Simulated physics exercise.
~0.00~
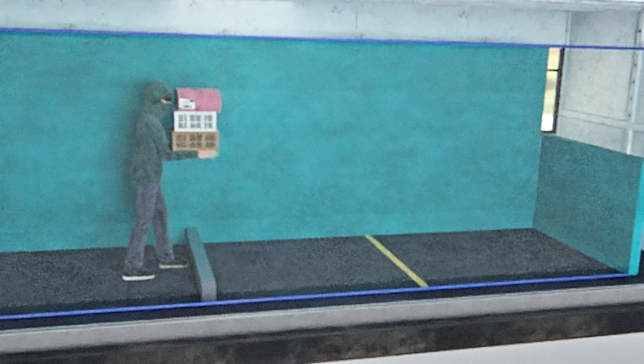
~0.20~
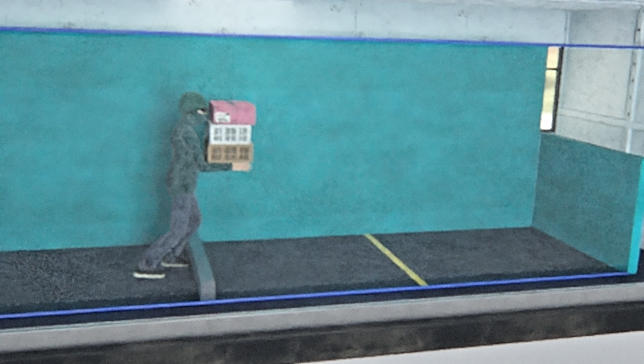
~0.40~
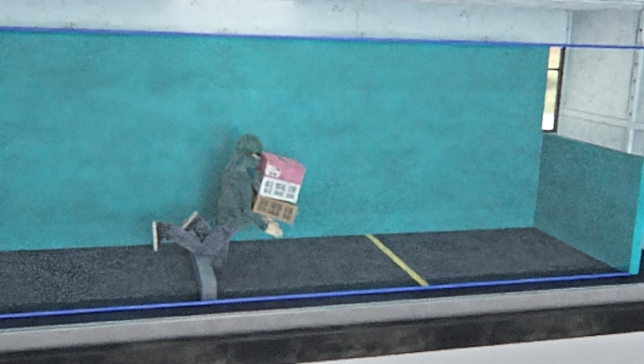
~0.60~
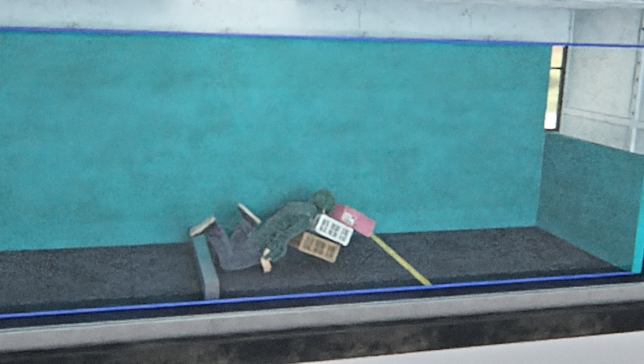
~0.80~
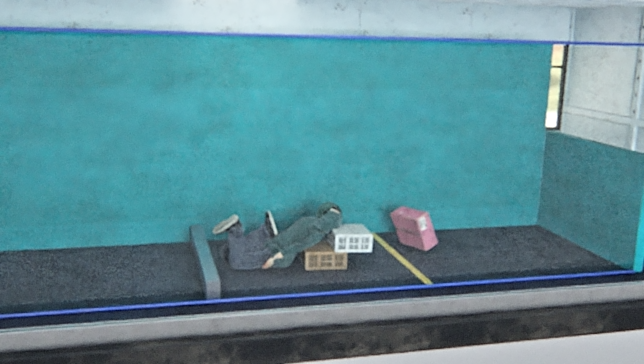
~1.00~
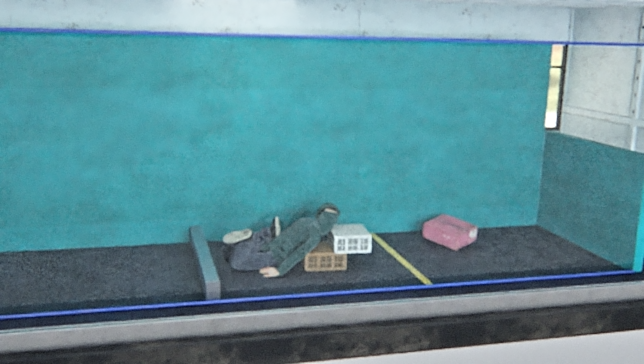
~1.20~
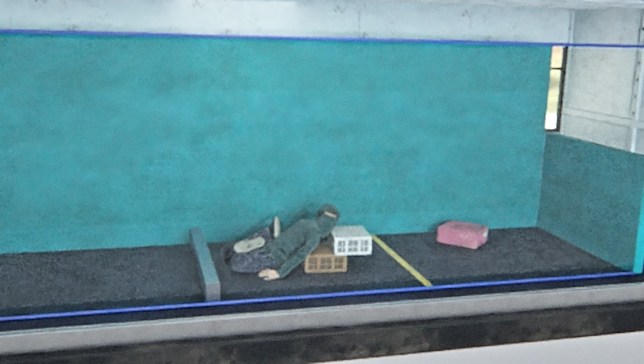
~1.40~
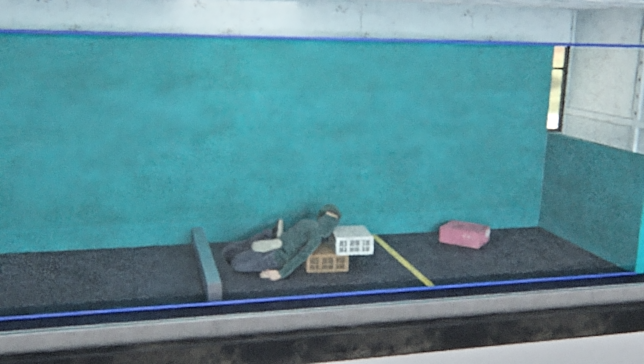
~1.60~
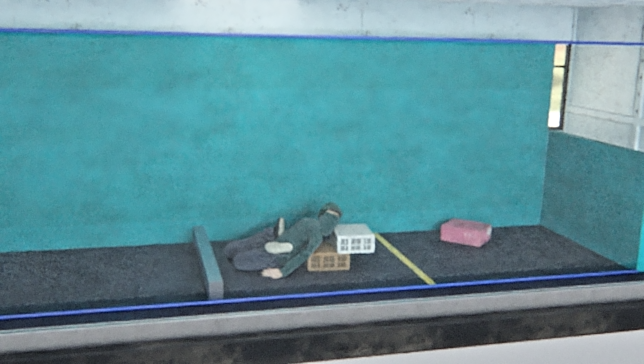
A person carrying a stack of three boxes tripped over a low rail and pitched forward to the right; the pink box tumbled past the yellow line, while the person ended up lying against the white and brown boxes short of it.
